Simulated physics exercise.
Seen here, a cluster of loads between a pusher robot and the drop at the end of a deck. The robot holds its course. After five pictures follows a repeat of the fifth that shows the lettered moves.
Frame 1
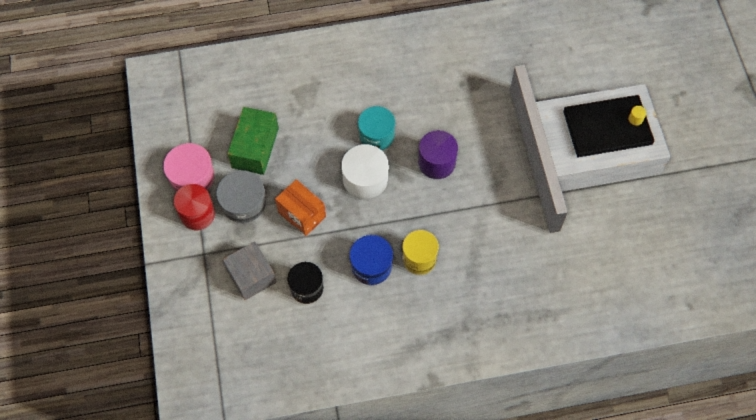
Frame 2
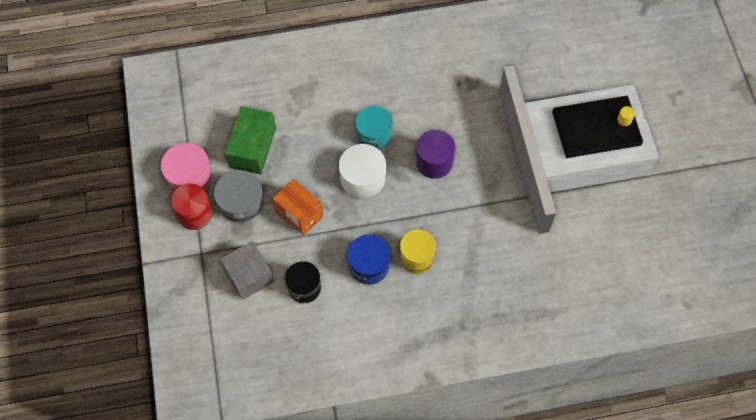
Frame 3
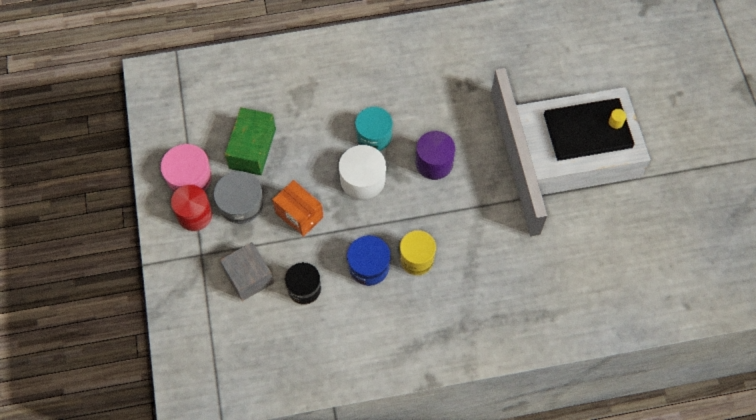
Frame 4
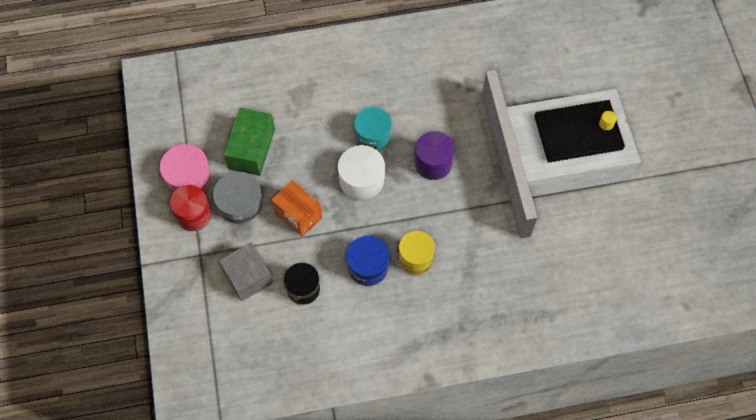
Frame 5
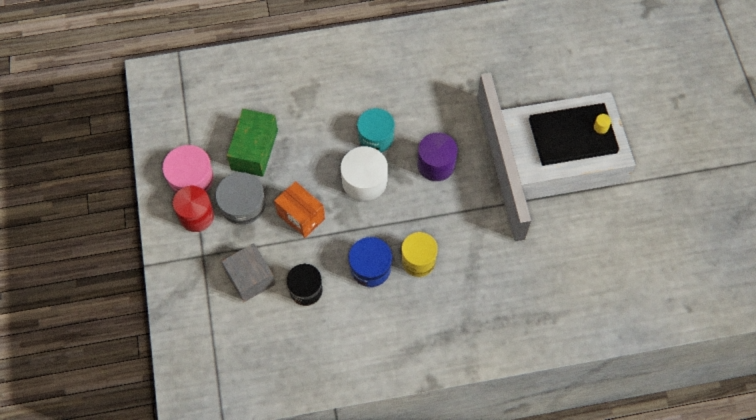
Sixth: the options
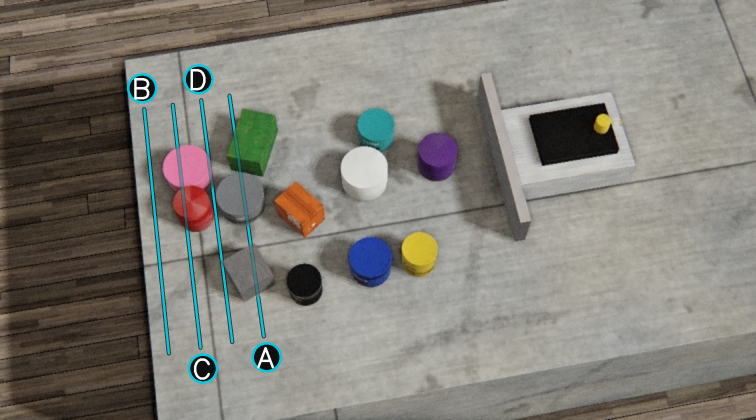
The clip opens on a grey slab where colourful canisters and a few blocks sit clustered at the left, with a pale pusher robot behind a flat upright plate at the right. The robot slides slowly leftward, narrowing the gap to the purple canister, while the cluster stays in place, untouched.
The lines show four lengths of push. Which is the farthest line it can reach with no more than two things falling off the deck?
Up to line D.
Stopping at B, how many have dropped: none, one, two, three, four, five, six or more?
By then, six or more.
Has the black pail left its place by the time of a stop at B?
By then, yes.
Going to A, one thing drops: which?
The red canister.
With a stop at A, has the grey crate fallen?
No.
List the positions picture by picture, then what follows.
In the first picture, black pail (306, 283); white canister (365, 172); grey crate (250, 271).
In the second picture, robot (592, 127); green crate (251, 140).
In the third picture, robot (583, 129); pink pail (187, 171).
In the fourth picture, robot (573, 131); purple canister (434, 156).
In the fifth picture, robot (568, 134); turquoise pail (376, 131); grey pail (241, 199); red canister (194, 209).
On the marked copy, A at (246, 209); B at (156, 225); C at (186, 219); D at (216, 214).
Taking D. A third of the way, robot (466, 151); yellow pail (399, 264); blue pail (360, 266).
Two thirds of the way, robot (362, 169); red canister (177, 210); grey pail (219, 212).
When it is over, robot (279, 182); red canister over the edge; pink pail over the edge; two fallen.
As for the rest, A is within the limit but short; B drops nine; C drops four.
